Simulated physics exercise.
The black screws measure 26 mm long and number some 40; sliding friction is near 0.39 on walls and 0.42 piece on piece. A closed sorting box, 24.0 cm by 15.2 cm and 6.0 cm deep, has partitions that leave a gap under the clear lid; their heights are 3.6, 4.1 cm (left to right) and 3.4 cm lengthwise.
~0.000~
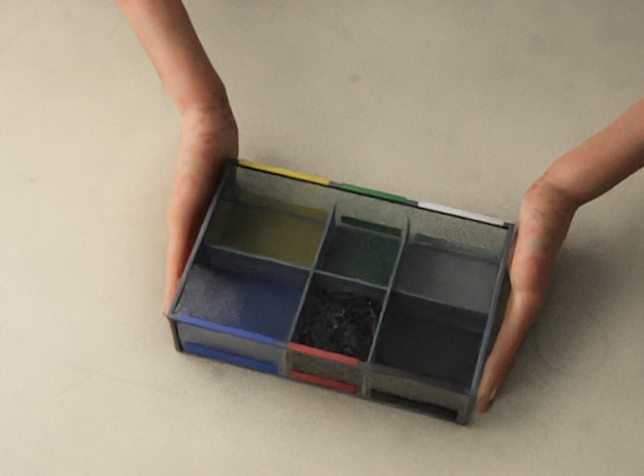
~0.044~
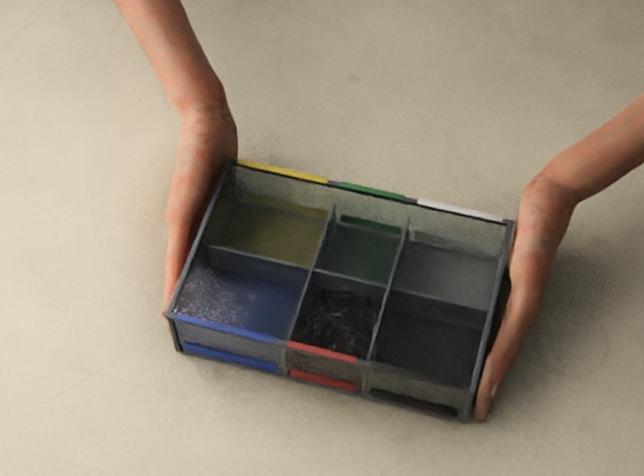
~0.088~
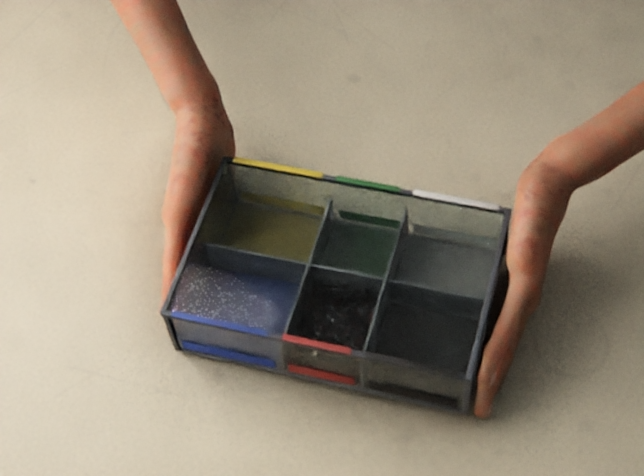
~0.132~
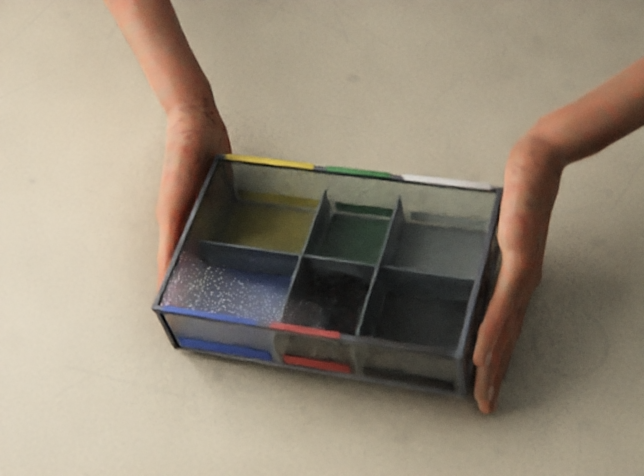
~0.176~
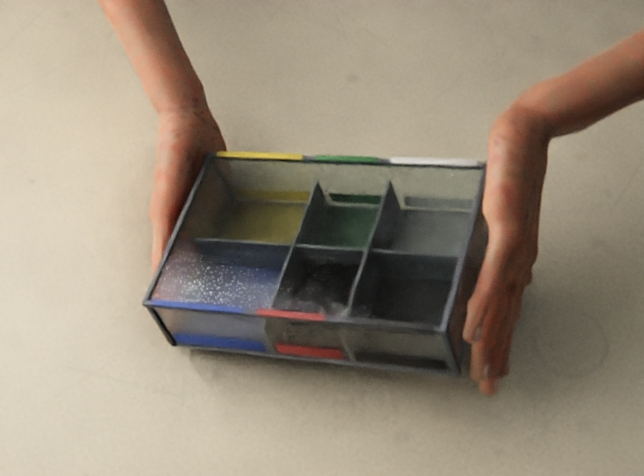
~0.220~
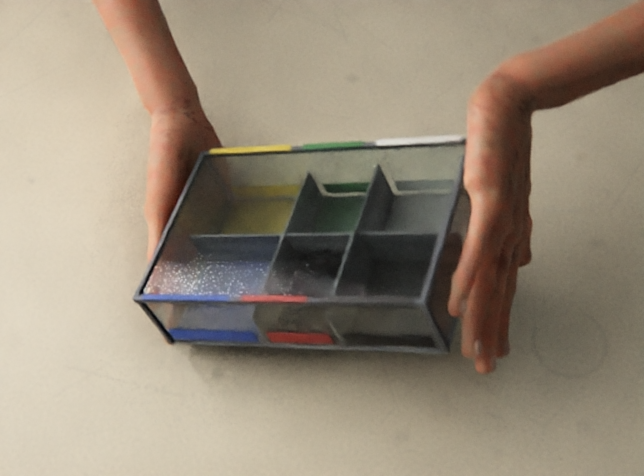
On a plain beige surface, seen from above at an angle, two hands come in from the top left and the right. They hold a clear-lidded box of six compartments, marked yellow, green and white along the back and blue and red at the front, with dark pieces in the red section. The hands tilt and turn the box, raising its right side, while the view stays still.
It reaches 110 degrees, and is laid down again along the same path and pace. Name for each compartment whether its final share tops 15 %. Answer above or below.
Red compartment: Below; blue compartment: Above; green compartment: Below; yellow compartment: Above; white compartment: Below; black compartment: Below.
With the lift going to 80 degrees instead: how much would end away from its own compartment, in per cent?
About 30 per cent.
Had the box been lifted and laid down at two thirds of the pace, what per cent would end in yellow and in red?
Yellow 40, red 0.
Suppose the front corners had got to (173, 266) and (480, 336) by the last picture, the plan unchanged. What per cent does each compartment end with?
Red 0, blue 0, green 75, yellow 20, white 5, black 0.
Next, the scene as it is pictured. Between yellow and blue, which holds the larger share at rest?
The blue compartment.
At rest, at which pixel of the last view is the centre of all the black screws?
Around (221, 279).
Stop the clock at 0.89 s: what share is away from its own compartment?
About 65 per cent.
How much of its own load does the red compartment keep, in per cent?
Some 0 per cent.
Then, at 0.89 s, tilt 109 degrees; red 35 %, blue 60 %, yellow 5 %.
After 1.33 s, tilt 47 degrees; red 5 %, blue 60 %, yellow 35 %.
After 1.86 s, tilt 0 degrees; red 5 %, blue 60 %, yellow 35 %.
In the end, at 2.4 s, red 5 %, blue 60 %, green 0 %, yellow 35 %, white 0 %, black 0 %.
